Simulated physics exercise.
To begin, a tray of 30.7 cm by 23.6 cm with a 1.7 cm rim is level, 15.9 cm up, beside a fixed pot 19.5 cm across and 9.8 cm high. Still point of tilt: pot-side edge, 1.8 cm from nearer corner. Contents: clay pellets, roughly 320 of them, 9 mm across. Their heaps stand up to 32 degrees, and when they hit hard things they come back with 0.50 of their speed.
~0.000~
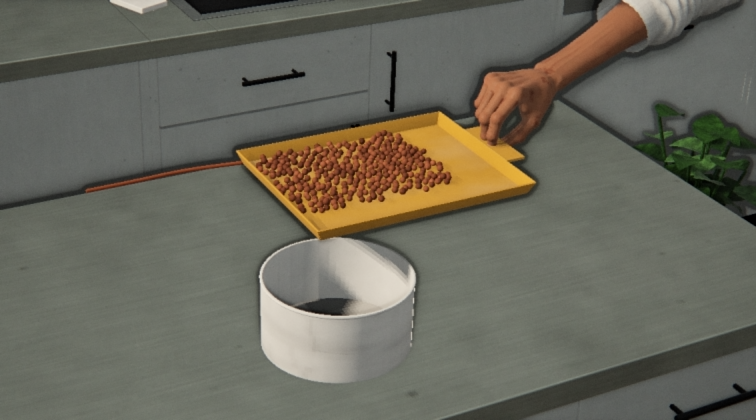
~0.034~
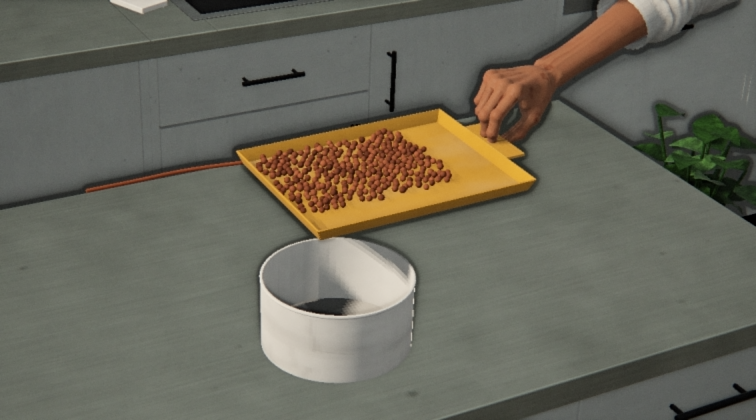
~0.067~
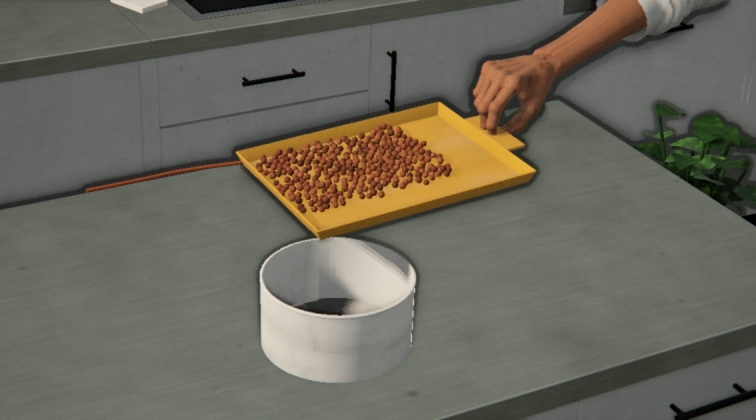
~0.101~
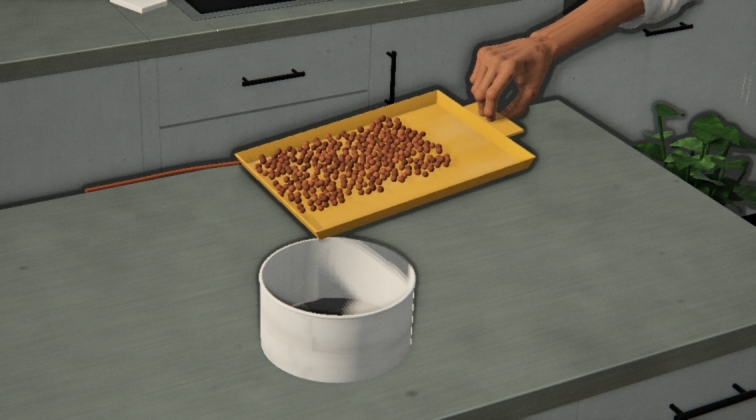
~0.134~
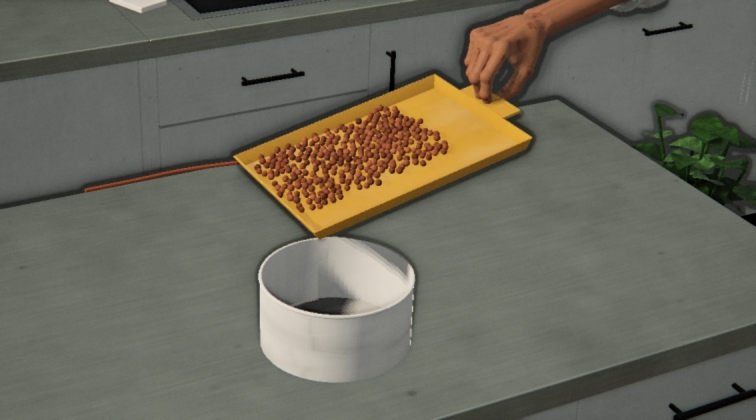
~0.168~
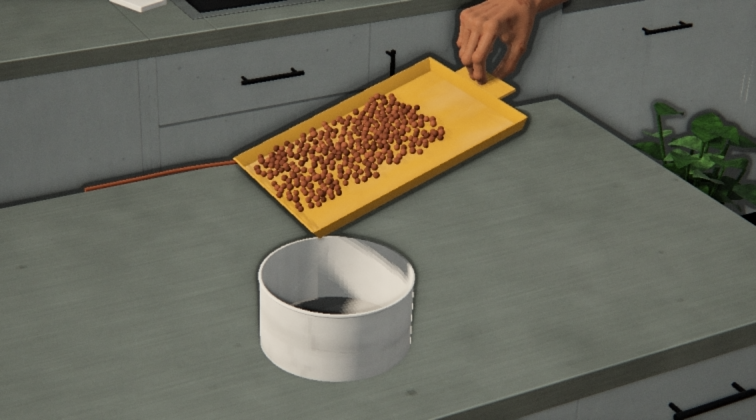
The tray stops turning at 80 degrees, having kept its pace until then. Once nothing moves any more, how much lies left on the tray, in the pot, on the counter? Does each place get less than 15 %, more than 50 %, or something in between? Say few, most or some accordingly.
Tray: Few. Pot: Few. Counter: Most.
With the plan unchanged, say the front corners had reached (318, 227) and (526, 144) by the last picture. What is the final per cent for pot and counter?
Final per cent - pot 30, counter 70.
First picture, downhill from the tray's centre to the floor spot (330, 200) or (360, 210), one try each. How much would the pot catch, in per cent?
That would be close to 25 per cent, then close to 60 per cent.
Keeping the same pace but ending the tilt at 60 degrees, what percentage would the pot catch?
I'd say close to 5 percent.
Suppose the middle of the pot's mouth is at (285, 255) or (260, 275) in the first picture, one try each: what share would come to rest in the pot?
Close to 45 in a hundred, then close to 35 in a hundred.
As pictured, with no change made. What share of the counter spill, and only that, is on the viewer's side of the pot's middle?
0 %.
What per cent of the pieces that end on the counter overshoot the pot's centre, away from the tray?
That comes to roughly 90 percent.
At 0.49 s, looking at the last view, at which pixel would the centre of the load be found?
At about (278, 168).
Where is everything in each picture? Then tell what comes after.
In the first picture, tray tilt 0 degrees, front corners at (321, 228) and (528, 181); middle of the pieces at (356, 169); pot at (338, 275).
In the second picture, tray tilt 1 degrees, front corners at (321, 228) and (528, 178); middle of the pieces at (356, 168).
In the third picture, tray tilt 3 degrees, front corners at (320, 227) and (528, 170), lowest corner left back; middle of the pieces at (356, 165).
In the fourth picture, tray tilt 7 degrees, front corners at (319, 228) and (527, 156), lowest corner left back; middle of the pieces at (355, 160).
In the fifth picture, tray tilt 12 degrees, front corners at (317, 227) and (524, 137), lowest corner left back; middle of the pieces at (353, 154).
In the sixth picture, tray tilt 18 degrees, front corners at (316, 227) and (519, 117), lowest corner left back; middle of the pieces at (351, 147); pot at (337, 274). Its pace works out near 165 degrees a second.
After 0.36 s, tilt 50 degrees; the tray holds 100 %, the pot 0 %.
After 0.49 s, tilt 71 degrees; the tray holds 100 %, the pot 0 %.
After 0.75 s, tilt 80 degrees; the tray holds 15 %, the pot 5 %.
At rest (1.6 s), tray 0 %, pot 10 %, counter 90 %.
